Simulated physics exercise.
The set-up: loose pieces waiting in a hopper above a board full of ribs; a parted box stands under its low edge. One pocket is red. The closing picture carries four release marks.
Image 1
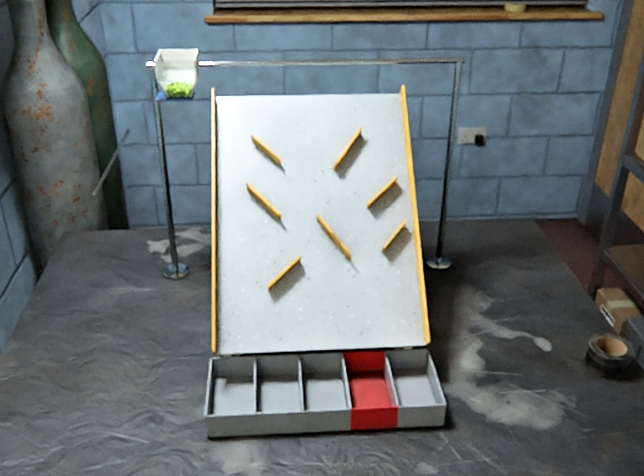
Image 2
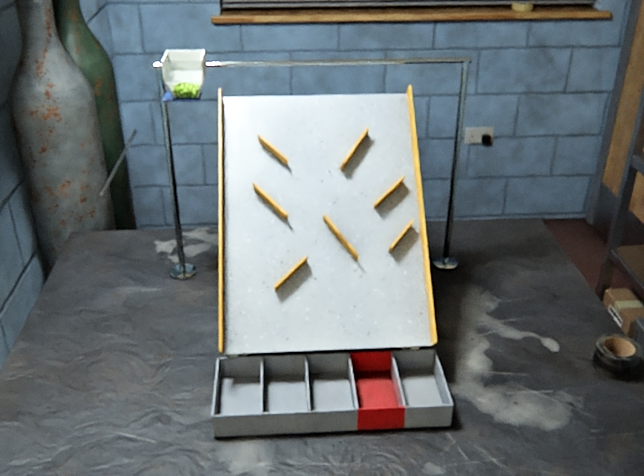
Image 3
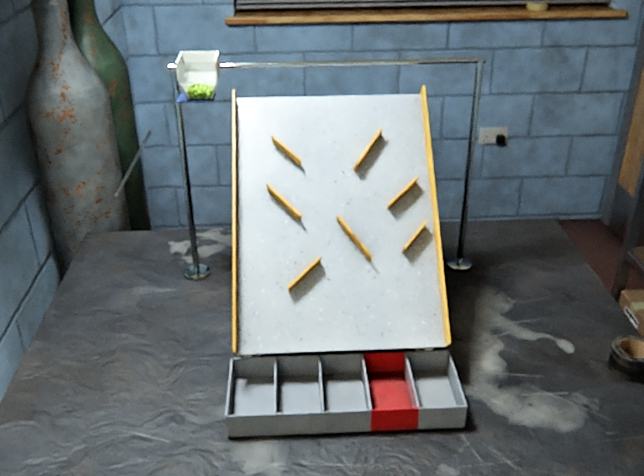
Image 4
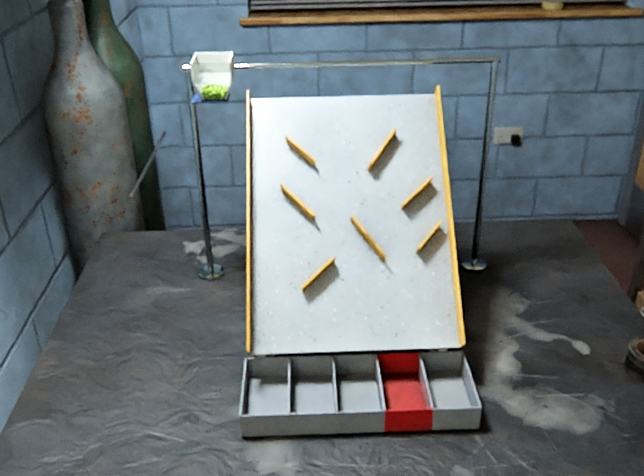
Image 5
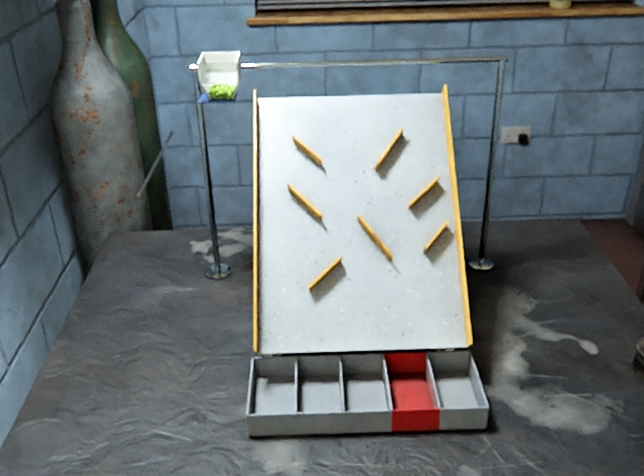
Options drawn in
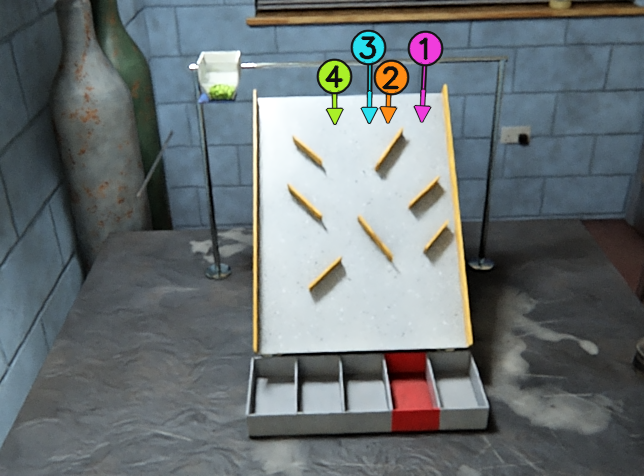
On a dark, rumpled surface before a blue block wall, a small white hopper holding green pieces sits on a rail above a leaning ribbed board and a box with one red pocket; nothing moves except the slowly shifting view.
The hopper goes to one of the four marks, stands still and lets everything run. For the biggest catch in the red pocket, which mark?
Take 1.
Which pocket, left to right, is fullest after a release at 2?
The first from the left.
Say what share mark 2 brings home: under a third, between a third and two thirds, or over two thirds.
Under a third.
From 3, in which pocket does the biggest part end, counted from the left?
The first.
On the marked copy, mark 1 meets the board at (422, 116); mark 2 meets the board at (388, 116); mark 3 meets the board at (369, 117); mark 4 meets the board at (334, 118).
With 1, about a third in the red pocket, about two thirds in other pockets.
With 2, a small part in the red pocket, nearly all in other pockets, a stray few outside the box.
With 3, a small part in the red pocket, nearly all in other pockets.
With 4, a small part in the red pocket, most in other pockets, a stray few outside the box.
